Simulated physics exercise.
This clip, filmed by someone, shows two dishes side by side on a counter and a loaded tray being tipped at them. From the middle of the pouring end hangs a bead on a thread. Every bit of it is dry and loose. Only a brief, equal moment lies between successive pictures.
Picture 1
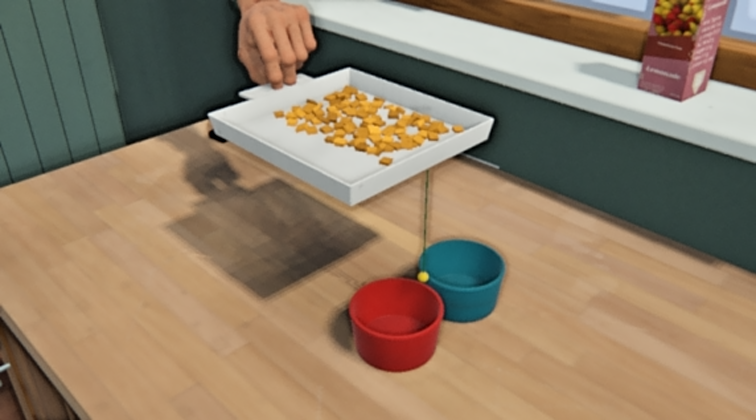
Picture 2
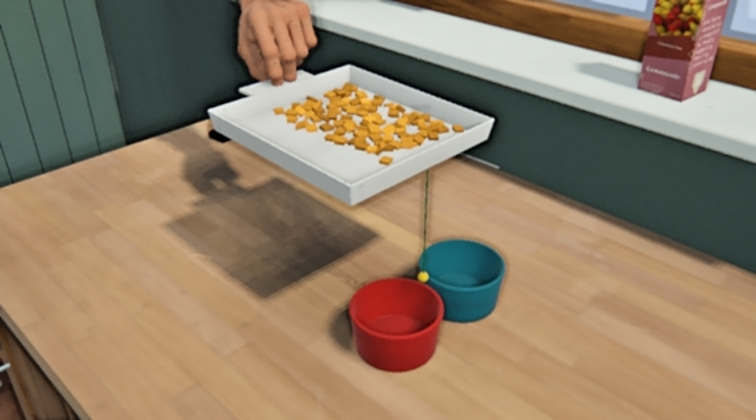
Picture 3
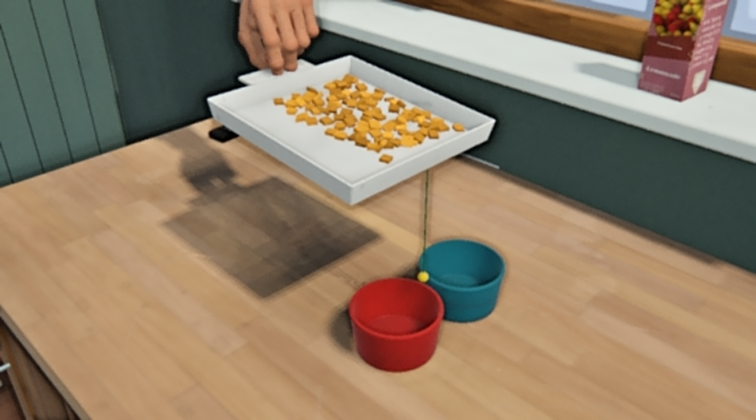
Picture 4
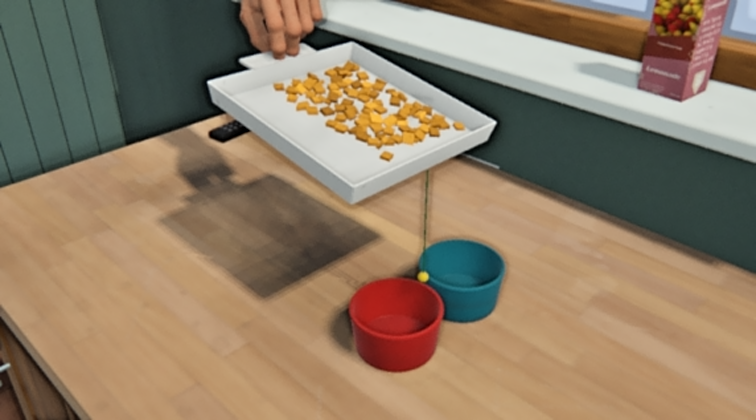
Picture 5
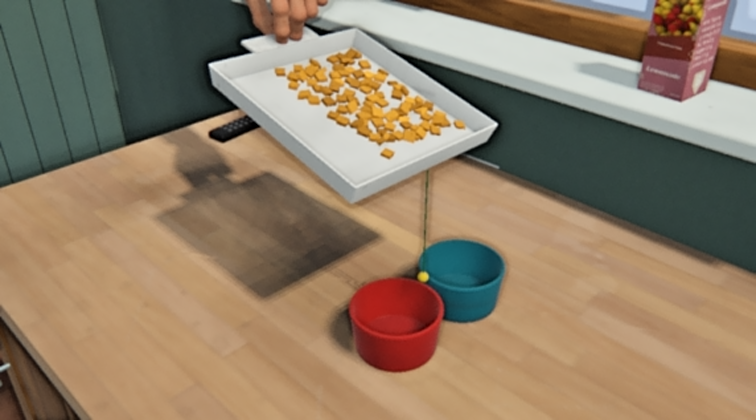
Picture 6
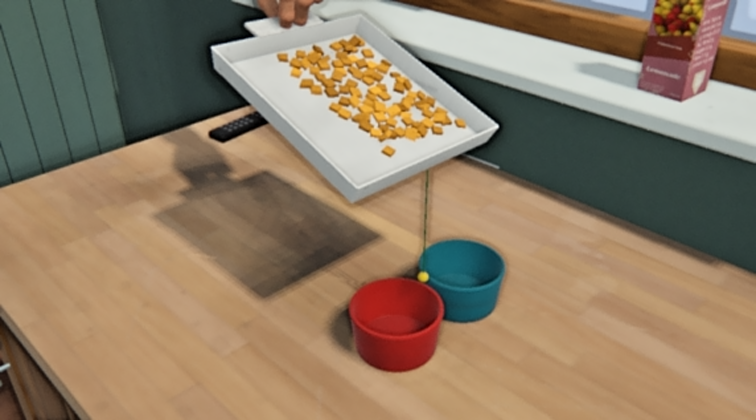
A white tray of small orange crackers was tilted gradually by a hand lifting its far end, while its near end stayed above a red dish and a teal dish on a wooden counter.
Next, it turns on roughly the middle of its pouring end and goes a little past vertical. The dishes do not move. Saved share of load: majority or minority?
Minority.
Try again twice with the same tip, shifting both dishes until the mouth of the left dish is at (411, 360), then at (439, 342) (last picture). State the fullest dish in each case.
The first try: Right. The second: Right.
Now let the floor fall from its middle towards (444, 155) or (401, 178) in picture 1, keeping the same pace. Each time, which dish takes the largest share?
Okay, first try the right-side one, second try the left-side one.
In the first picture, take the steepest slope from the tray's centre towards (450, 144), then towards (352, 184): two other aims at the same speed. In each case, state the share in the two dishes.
Lab note: Try one about 90 %, try two about 40 %.
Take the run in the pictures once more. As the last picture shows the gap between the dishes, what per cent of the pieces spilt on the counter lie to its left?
Left fraction: Around 0 per cent.
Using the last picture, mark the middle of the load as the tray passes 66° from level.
The middle of the load sits near (450, 136).
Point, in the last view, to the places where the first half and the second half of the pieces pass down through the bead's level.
The opening part goes through (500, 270); what follows goes through (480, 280).
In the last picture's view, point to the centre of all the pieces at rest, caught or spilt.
Roughly at (494, 331), give or take.
Just after the last frame, tray tipped steeply; almost all on the tray; about a tenth in the air.
A moment on, tray tipped past a quarter turn; the larger part on the tray; just a few in the right dish; about a tenth outside both; about a tenth in the air.
Further on, tray tipped past a quarter turn; just a few in the left dish; roughly a quarter in the right dish; roughly two thirds outside both.
When it is over, tray tipped past a quarter turn; just a few in the left dish; roughly a quarter in the right dish; roughly two thirds outside both.
